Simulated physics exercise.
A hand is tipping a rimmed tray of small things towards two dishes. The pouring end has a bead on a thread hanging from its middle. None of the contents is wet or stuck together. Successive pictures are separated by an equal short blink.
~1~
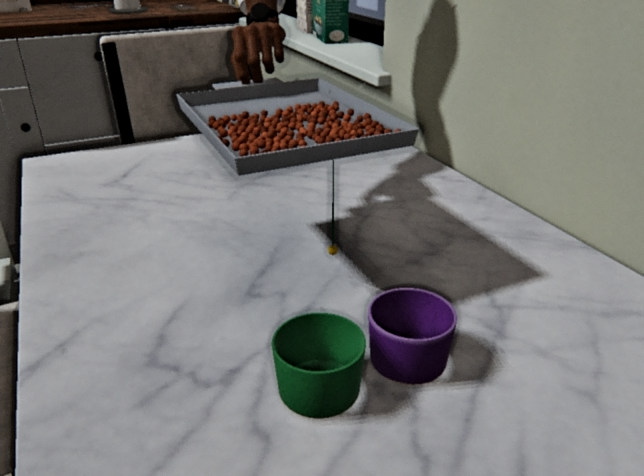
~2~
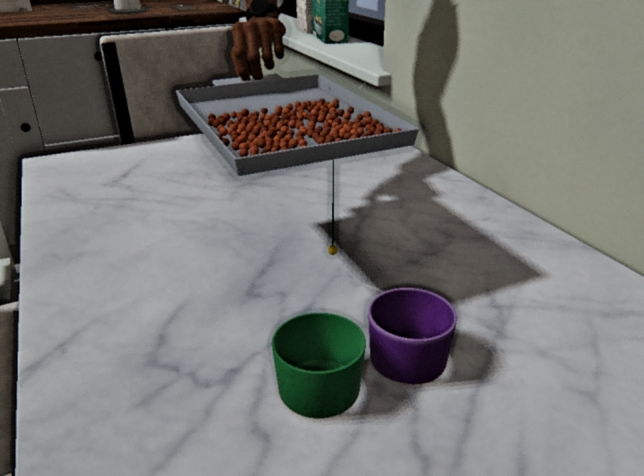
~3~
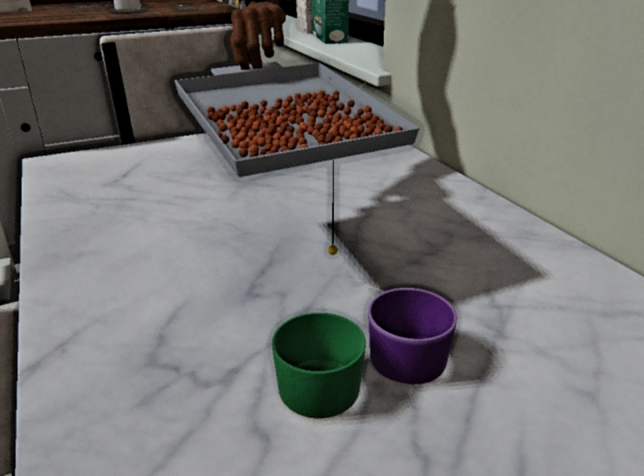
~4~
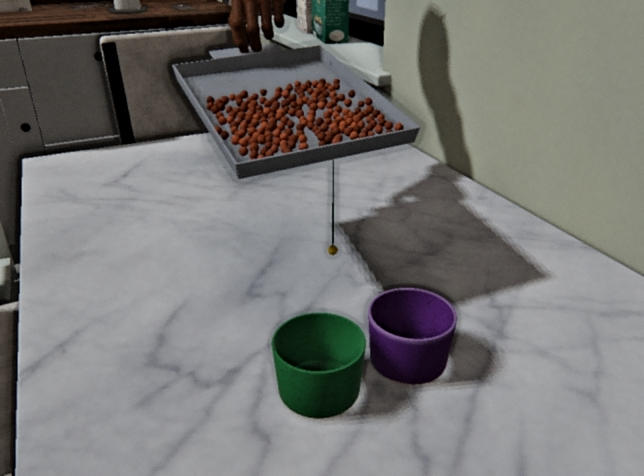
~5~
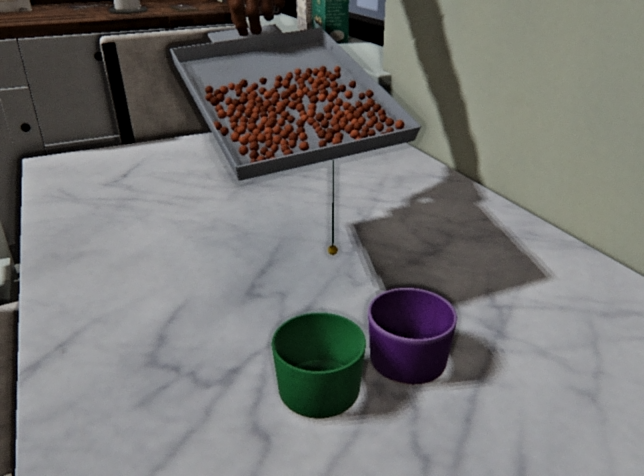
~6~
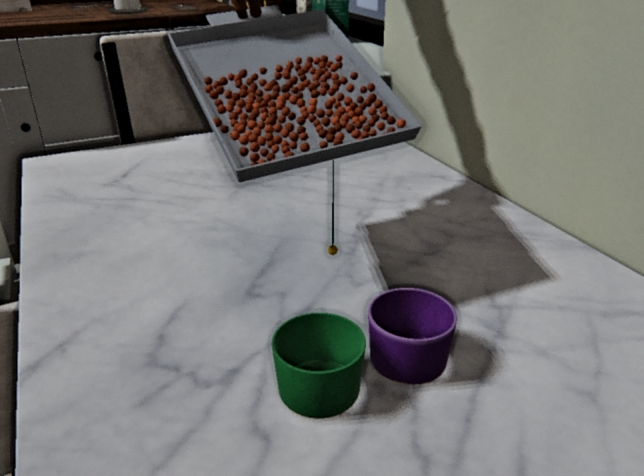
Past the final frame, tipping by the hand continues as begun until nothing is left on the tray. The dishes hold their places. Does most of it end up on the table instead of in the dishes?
Yes, most of it lands on the table.
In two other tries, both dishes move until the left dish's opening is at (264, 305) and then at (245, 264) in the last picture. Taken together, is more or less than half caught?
In order, they'd catch a major share, and next a minor share.
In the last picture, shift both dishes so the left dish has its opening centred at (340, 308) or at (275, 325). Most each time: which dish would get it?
The first try favours the leftmost one, and the second try favours the rightmost one.
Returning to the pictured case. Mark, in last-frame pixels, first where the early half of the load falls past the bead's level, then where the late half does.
It passes near (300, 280) first and then near (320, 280).
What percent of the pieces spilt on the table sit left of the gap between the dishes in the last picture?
Some 80 %.
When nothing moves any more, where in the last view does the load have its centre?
Somewhere around (310, 346) in the final view.
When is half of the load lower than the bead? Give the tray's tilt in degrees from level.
Approx. reading: About 115°.
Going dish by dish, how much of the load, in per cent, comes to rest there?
Left dish around 0, right dish around 10, both in a hundred.
Soon, tray tipped steeply; nearly all on the tray; a stray few outside both.
A while on, tray tipped past a quarter turn; most on the tray; a stray few in the right dish; a stray few outside both; about a quarter in the air.
Towards the end, tray tipped past a quarter turn; a stray few in the left dish; a small part in the right dish; most outside both.
Finally, tray tipped past a quarter turn; a stray few in the left dish; a small part in the right dish; most outside both.
